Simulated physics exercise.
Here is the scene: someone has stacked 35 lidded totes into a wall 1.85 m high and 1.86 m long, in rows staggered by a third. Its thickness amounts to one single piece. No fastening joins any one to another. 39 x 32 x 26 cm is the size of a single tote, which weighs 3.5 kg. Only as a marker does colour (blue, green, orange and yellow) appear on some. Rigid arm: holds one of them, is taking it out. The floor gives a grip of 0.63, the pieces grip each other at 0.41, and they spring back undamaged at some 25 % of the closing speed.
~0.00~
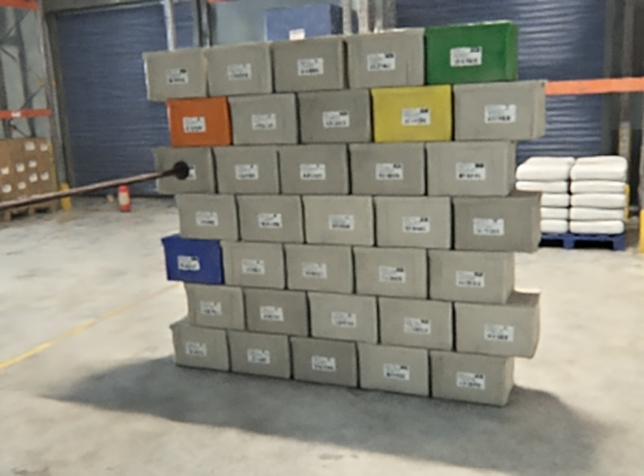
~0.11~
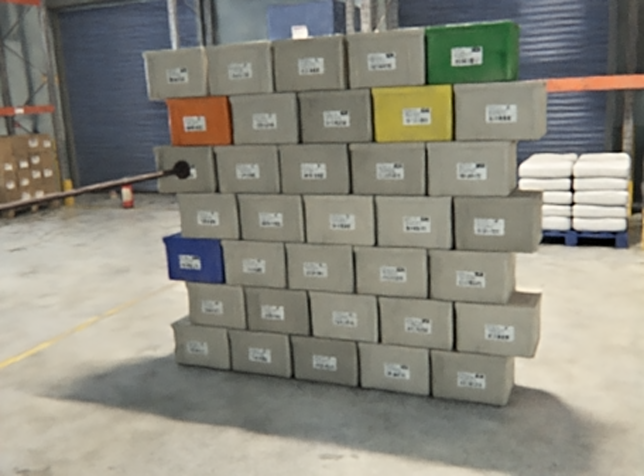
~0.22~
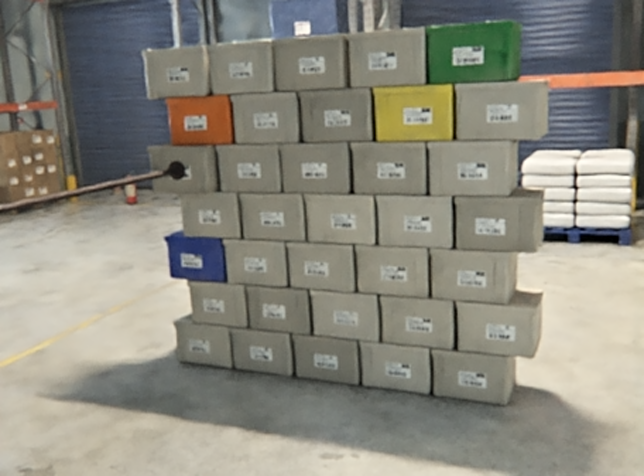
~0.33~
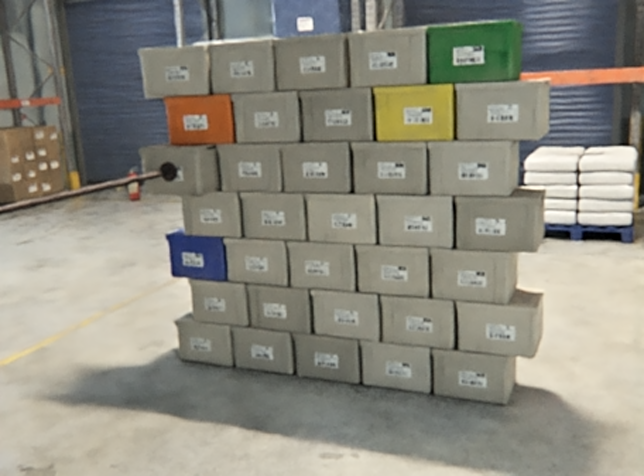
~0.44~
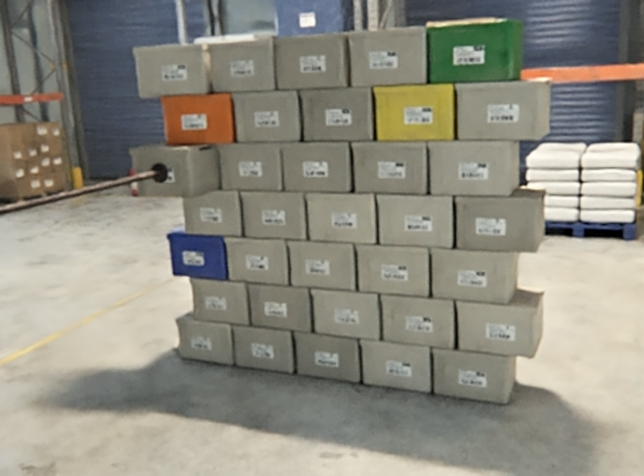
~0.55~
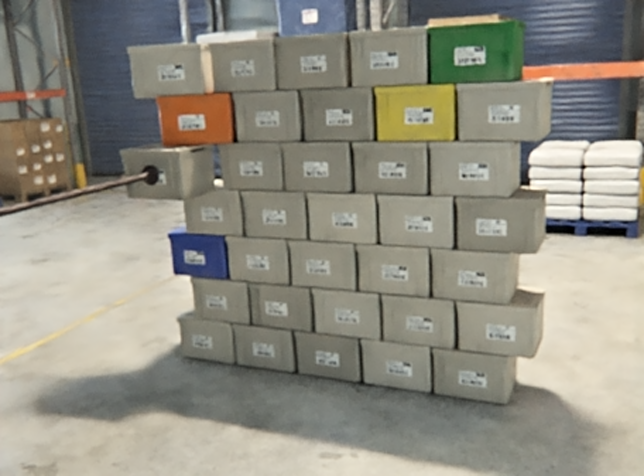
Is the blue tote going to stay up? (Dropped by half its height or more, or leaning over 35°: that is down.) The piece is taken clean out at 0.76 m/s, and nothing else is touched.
It is not brought low.
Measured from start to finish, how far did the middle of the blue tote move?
I'd estimate near 0 cm.
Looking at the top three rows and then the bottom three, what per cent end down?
10% and 0%.
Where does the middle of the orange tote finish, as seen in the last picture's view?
Its middle finishes near pixel (150, 354) of the last picture.
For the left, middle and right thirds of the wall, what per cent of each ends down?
Left third 20 percent, middle third 0 percent, right third 0 percent.
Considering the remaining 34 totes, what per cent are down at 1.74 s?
At that moment 5 per cent.
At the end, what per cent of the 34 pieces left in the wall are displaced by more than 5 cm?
Result: 5 per cent.
By 1.10 s, none of the 34 other totes down, 2 disturbed; blue tote unmoved; orange tote tilted 21°.
By 1.74 s, 2 of the 34 other totes down; blue tote unmoved; orange tote upside down.
When it is over (3.7 s), 2 of the 34 other totes down; blue tote unmoved; orange tote upside down; green tote unmoved. In pixels of the last frame, middles, blue tote near (212, 249), orange tote near (150, 354).
